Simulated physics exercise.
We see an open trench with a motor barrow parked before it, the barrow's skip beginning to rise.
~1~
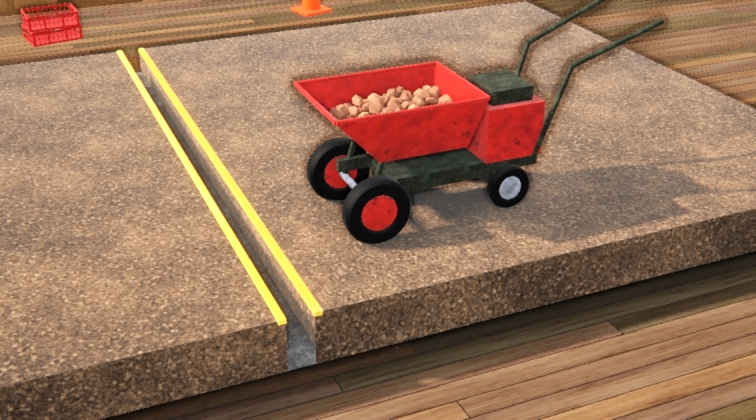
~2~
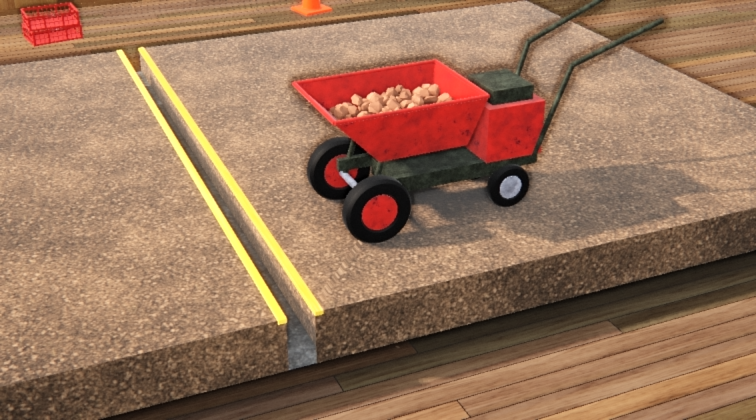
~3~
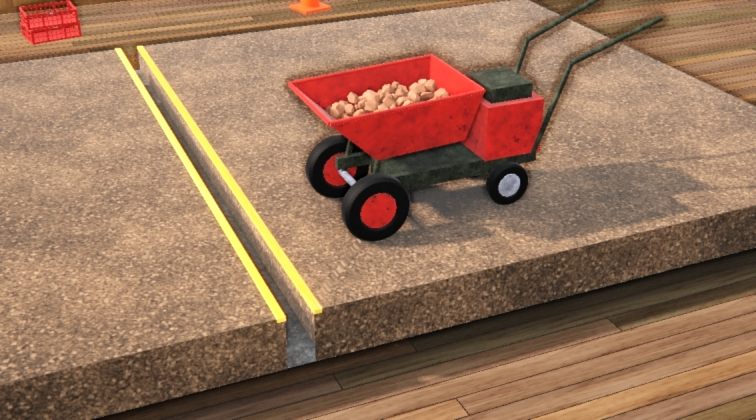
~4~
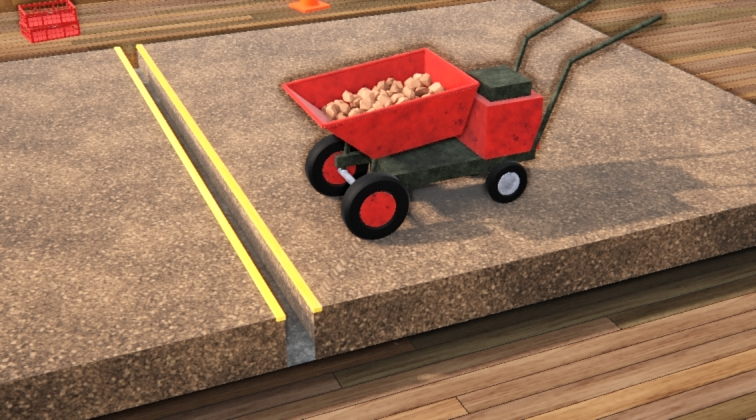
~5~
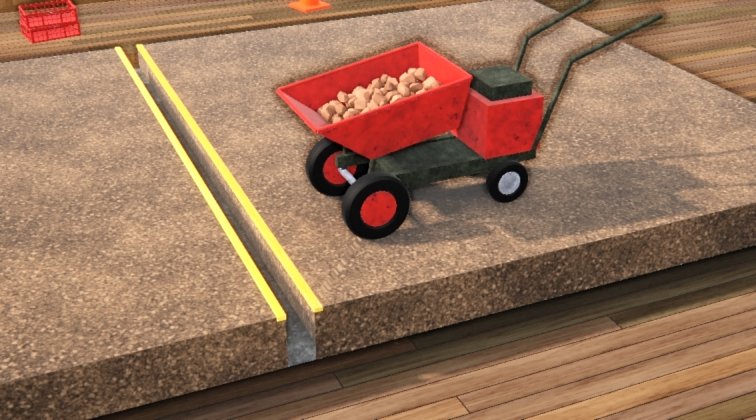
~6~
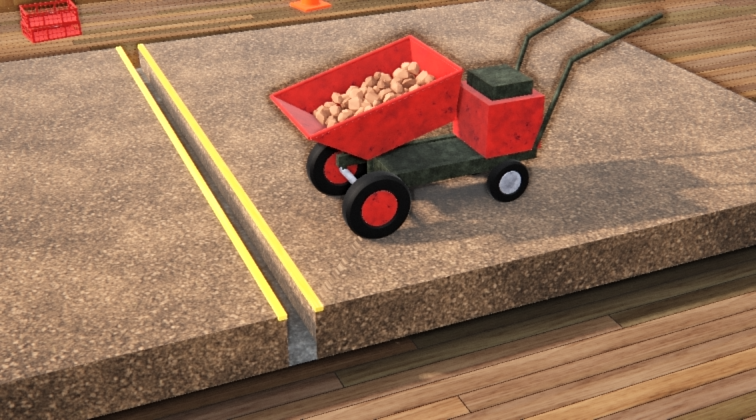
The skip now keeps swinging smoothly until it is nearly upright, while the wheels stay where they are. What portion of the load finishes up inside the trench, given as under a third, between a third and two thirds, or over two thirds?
The trench receives a third up to two thirds of the load.
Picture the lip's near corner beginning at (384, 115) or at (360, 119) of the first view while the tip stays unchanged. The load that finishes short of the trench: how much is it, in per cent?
Roughly 30 per cent, then roughly 10 per cent.
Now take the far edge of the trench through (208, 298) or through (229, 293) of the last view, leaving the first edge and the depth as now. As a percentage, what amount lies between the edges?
You'd get 100 in a hundred the first time and 100 in a hundred the second.
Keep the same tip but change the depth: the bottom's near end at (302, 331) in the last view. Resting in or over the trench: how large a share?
I'd guess close to 30 percent.
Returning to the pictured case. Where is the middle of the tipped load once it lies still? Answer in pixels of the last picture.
At about (225, 237).
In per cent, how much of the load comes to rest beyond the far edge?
It comes to close to 55 %.
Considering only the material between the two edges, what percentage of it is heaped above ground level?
I'd say around 10 percent.
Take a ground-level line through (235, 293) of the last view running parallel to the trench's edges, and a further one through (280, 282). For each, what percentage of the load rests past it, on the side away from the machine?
30 % and 70 %, in that order.
Just after the last frame, skip tipped steeply; every one in the skip.
A moment on, skip tipped steeply; the larger part in the skip; about a tenth in or heaped over the trench; about a tenth beyond it; just a few falling.
Further on, skip tipped right over; about a tenth in the skip; roughly a third in or heaped over the trench; roughly two thirds beyond it.
When it is over, skip tipped right over; just a few in the skip; roughly a third in or heaped over the trench; roughly half beyond it.
